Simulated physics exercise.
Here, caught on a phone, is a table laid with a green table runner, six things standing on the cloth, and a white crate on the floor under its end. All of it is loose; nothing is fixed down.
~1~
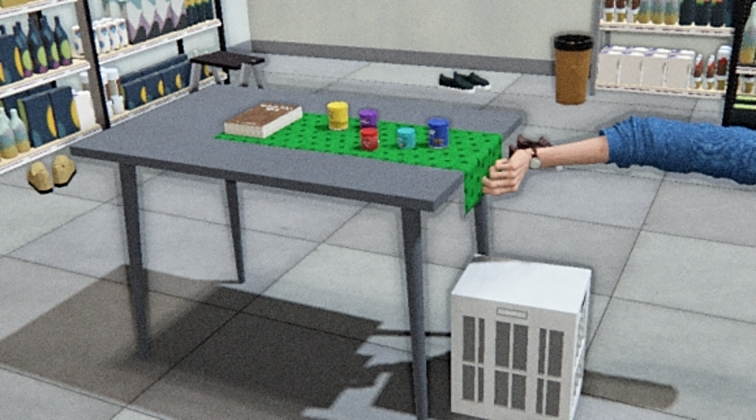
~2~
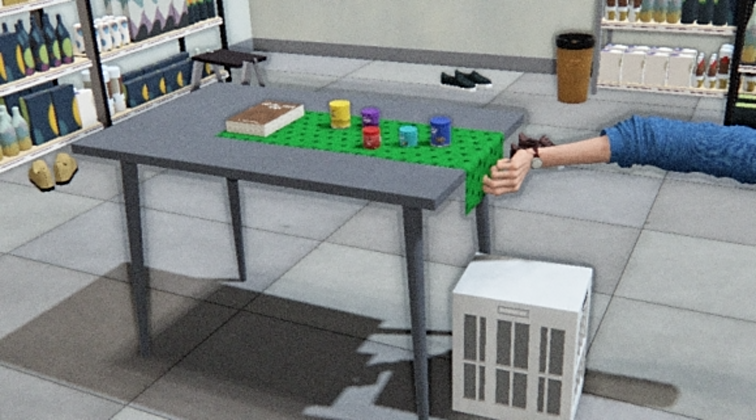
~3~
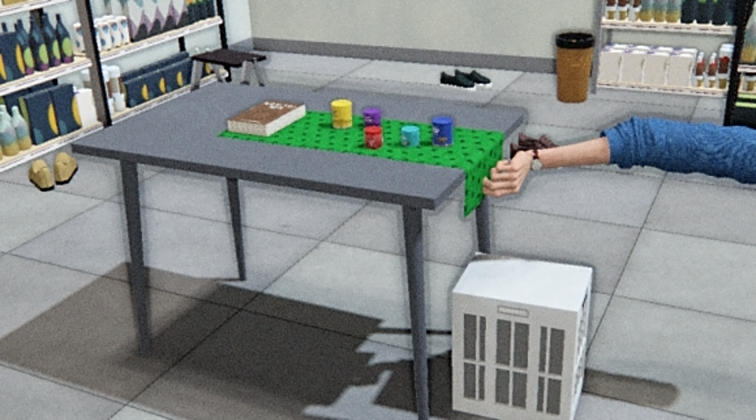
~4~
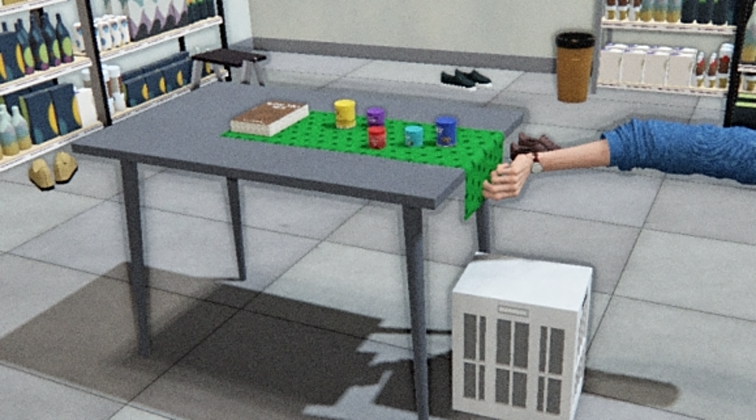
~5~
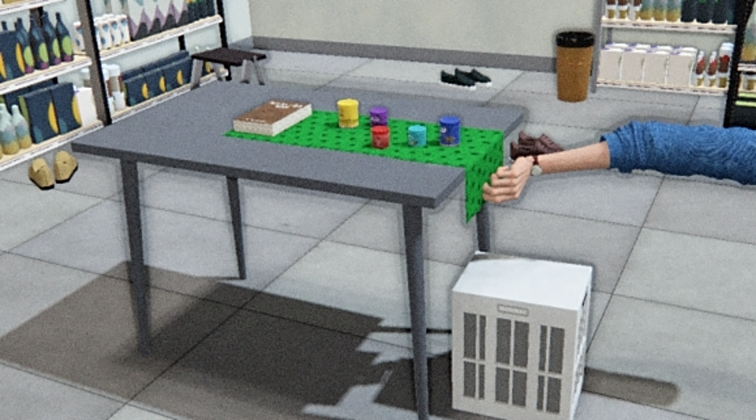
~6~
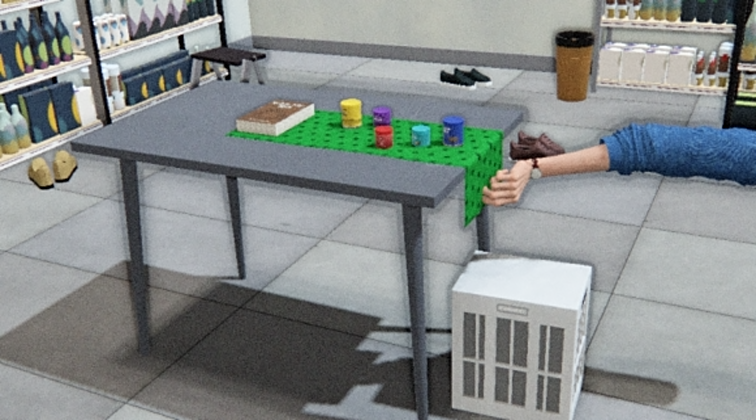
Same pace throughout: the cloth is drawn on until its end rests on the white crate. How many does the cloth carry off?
Two end up below.
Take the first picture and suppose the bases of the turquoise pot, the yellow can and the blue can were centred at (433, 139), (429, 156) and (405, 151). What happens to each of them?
Turquoise pot: Goes. Yellow can: Goes. Blue can: Goes.
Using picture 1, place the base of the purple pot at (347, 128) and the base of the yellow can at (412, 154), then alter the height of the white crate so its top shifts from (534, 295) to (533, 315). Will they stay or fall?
Purple pot: Safe; yellow can: Lost.
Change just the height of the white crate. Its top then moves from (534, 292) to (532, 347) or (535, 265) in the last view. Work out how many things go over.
The count would be 4 and then 1.
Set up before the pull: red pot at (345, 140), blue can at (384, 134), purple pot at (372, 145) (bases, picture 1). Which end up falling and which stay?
Briefly: Red pot stays; blue can stays; purple pot stays.
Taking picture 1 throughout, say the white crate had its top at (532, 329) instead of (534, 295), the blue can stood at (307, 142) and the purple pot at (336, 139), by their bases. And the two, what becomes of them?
So the blue can stays there, and the purple pot stays there.
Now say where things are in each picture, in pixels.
Hem (464, 217); blue can (438, 122); turquoise pot (406, 130); red pot (369, 131); purple pot (368, 112); yellow can (338, 105); top of the crate (534, 295), in the first frame.
Hem (466, 216); blue can (440, 120), in the second frame.
Hem (464, 218); turquoise pot (410, 129), in the third frame.
Hem (465, 221); red pot (377, 129); top of the crate (535, 293), in the fourth frame.
Hem (466, 224); purple pot (379, 110), in the fifth frame.
Hem (464, 228); blue can (453, 120); turquoise pot (421, 128); red pot (384, 129); purple pot (382, 110); yellow can (351, 102), in the sixth frame.
Early on, hem near (485, 233); all still up.
Midway, hem near (486, 260); blue can gone.
Near the end, hem on the crate; blue can and turquoise pot gone.
Finally, hem on the crate; blue can and turquoise pot gone. The answer is two.
